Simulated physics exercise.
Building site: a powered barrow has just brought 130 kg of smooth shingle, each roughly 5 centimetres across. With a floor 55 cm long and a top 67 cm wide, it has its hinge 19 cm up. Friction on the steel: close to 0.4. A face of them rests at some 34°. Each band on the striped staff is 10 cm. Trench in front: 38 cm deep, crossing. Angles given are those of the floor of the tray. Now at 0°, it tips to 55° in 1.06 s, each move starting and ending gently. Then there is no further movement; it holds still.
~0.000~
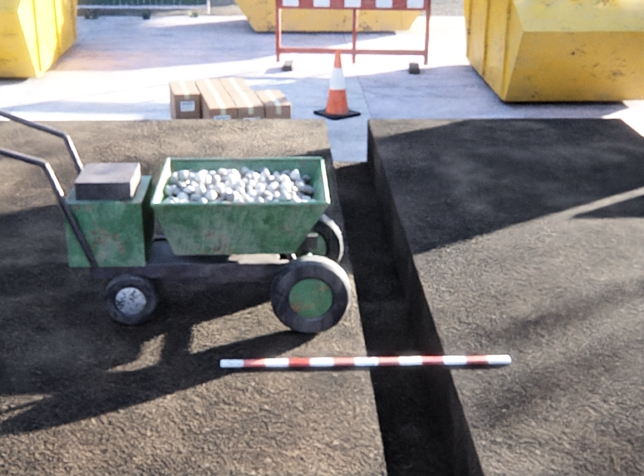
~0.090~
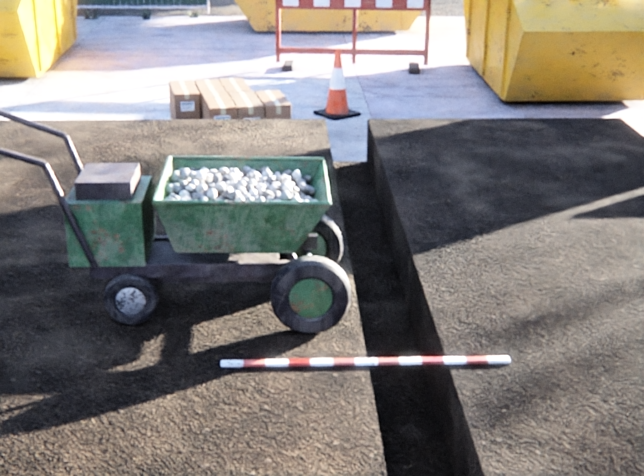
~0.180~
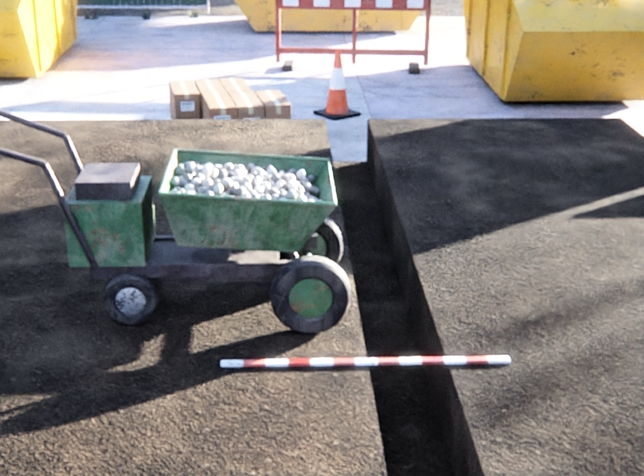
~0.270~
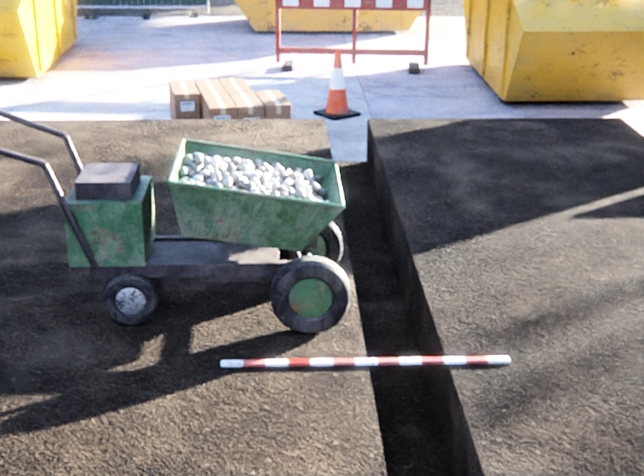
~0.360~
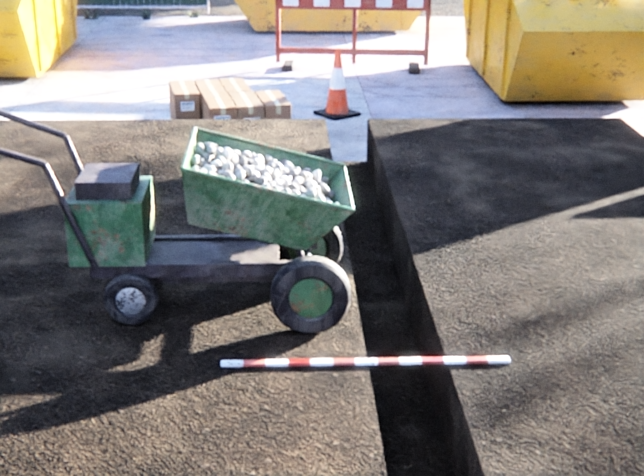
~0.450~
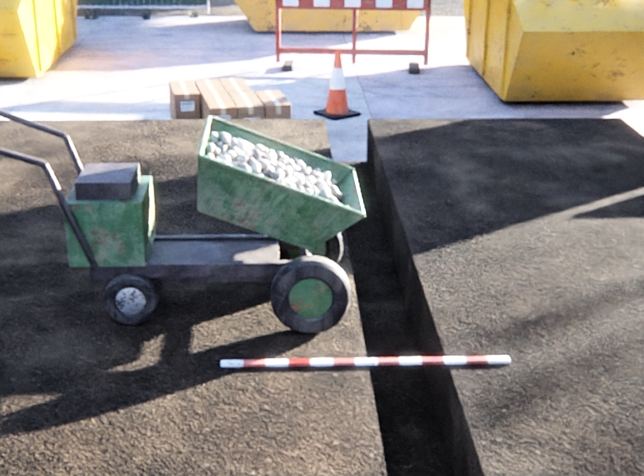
A green tray of pale, rounded stones sits on a small wheeled barrow at left, viewed from slightly above on a sunlit building site. A narrow trench runs to its right, with a red-and-white striped staff in front and boxes, an orange cone, a barrier and yellow skips behind. The tray's left end rises, barely at first, then to a clear rightward slant, carrying the stones, while the barrow stays still.
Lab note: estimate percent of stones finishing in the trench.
Approx. 25 %.
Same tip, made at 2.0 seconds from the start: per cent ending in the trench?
About 30%.
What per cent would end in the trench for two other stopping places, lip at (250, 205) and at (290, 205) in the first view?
Near 45 per cent from the first place, 50 from the second.
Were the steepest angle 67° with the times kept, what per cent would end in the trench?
The trench would hold about 40% of it.
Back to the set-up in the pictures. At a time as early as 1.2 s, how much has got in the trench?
About 10%.
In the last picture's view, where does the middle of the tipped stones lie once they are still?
At about pixel (443, 298) in the last view.
After 0.8 s the floor is at 47°; 100 % in the tray; the foremost stones are at (382, 220).
After 1.2 s the floor is at 55°; 87 % in the tray, 8 % in the trench, 5 % past the trench; the foremost stones are at (454, 293).
After 1.5 s the floor is at 55°; 61 % in the tray, 10 % in the trench, 29 % past the trench; the foremost stones are at (531, 285).
After 3.5 s the floor is at 55°; 45 % in the tray, 25 % in the trench, 30 % past the trench; the foremost stones are at (622, 290).
